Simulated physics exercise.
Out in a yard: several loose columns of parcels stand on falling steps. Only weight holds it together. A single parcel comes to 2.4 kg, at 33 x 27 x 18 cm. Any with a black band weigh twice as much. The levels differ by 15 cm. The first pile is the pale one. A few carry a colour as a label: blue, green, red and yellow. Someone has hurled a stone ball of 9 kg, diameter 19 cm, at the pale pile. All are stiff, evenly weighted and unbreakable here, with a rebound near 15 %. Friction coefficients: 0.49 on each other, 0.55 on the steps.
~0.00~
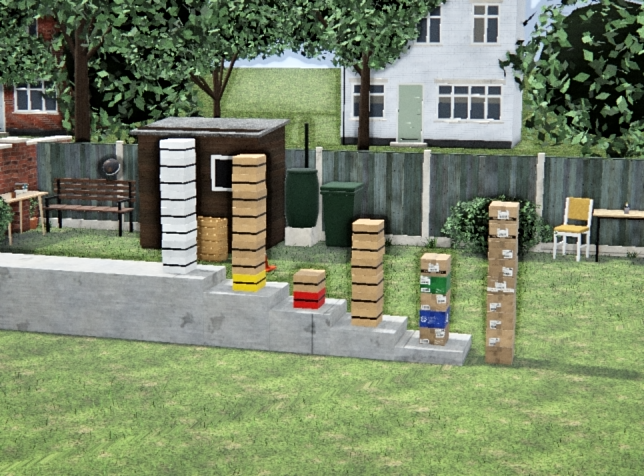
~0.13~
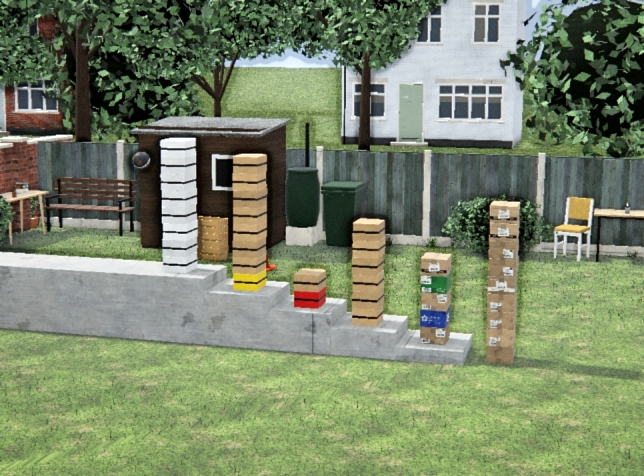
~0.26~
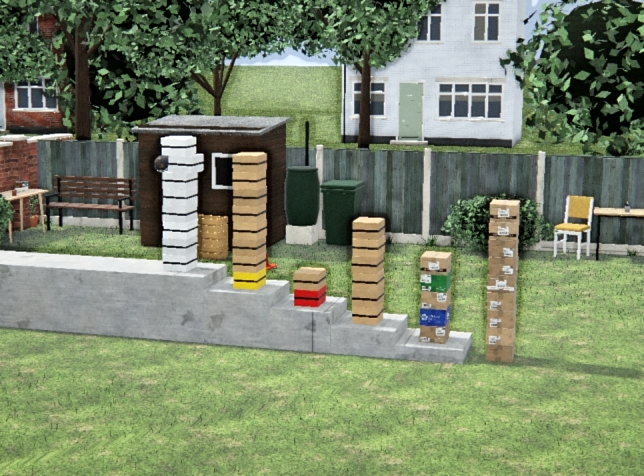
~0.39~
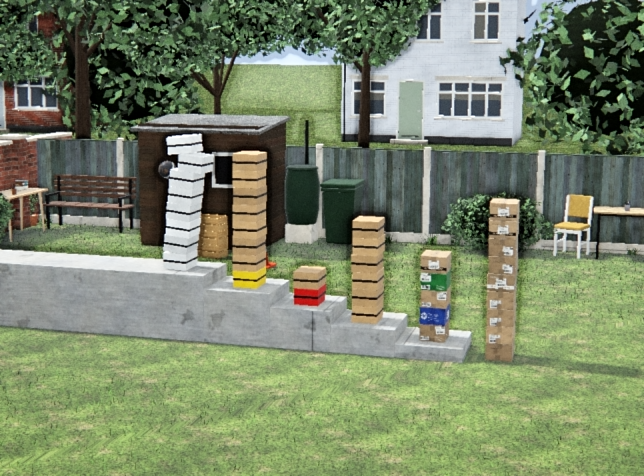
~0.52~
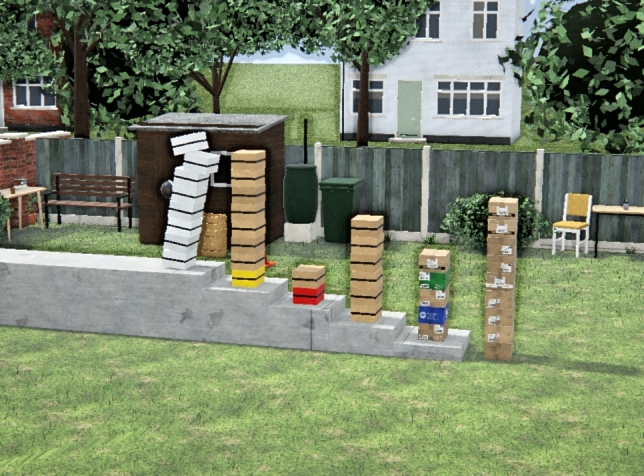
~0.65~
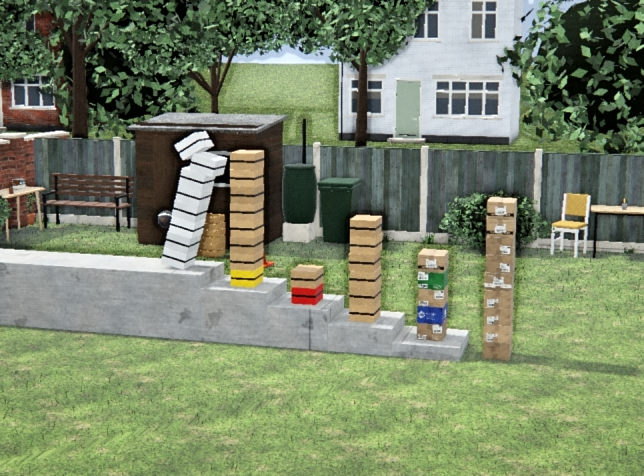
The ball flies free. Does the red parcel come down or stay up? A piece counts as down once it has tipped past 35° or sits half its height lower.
The red parcel remains up.
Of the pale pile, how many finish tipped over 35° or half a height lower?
7 of them.
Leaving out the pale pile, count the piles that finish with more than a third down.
The count is 4.
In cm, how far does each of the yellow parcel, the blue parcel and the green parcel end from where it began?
Yellow 0, blue 50, green 100.
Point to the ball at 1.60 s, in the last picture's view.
At about (30, 249).
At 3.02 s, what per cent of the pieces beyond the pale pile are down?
By then 55 per cent.
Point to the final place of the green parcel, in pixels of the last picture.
Near (515, 325).
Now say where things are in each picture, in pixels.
In the first picture (places mark the middle of the side facing us), ball (112, 167) 56 cm from contact, 3.0 m/s; red parcel (306, 300); yellow parcel (245, 283); green parcel (433, 285); the rest undisturbed.
The second picture shows ball (141, 160) 21 cm from contact, 2.7 m/s; red parcel (306, 300).
The third picture shows ball (163, 164) after contact, 0.4 m/s; red parcel (306, 298).
The fourth picture shows ball (167, 170) after contact, 1.3 m/s; red parcel (306, 297); the rest undisturbed.
The fifth picture shows ball (170, 190) after contact, 2.3 m/s; red parcel (305, 296); the rest undisturbed.
The sixth picture shows ball (166, 220) after contact, 3.1 m/s; red parcel (303, 296); yellow parcel (242, 279); green parcel (431, 281); the rest undisturbed.
After 1.60 s, 7 of the pale pile down; 6 of the 30 other parcels down; red parcel unmoved; yellow parcel leaning 7°.
After 3.02 s, 7 of the pale pile down; 16 of the 30 other parcels down; red parcel unmoved; blue parcel leaning 51°, 12 cm lower.
At rest (4.6 s), 7 of the pale pile down; 25 of the 30 other parcels down; red parcel unmoved; blue parcel leaning 62°, 25 cm lower; green parcel leaning 42°, 44 cm lower. As the last picture would show them, middles, red parcel near (308, 293), blue parcel near (474, 339).
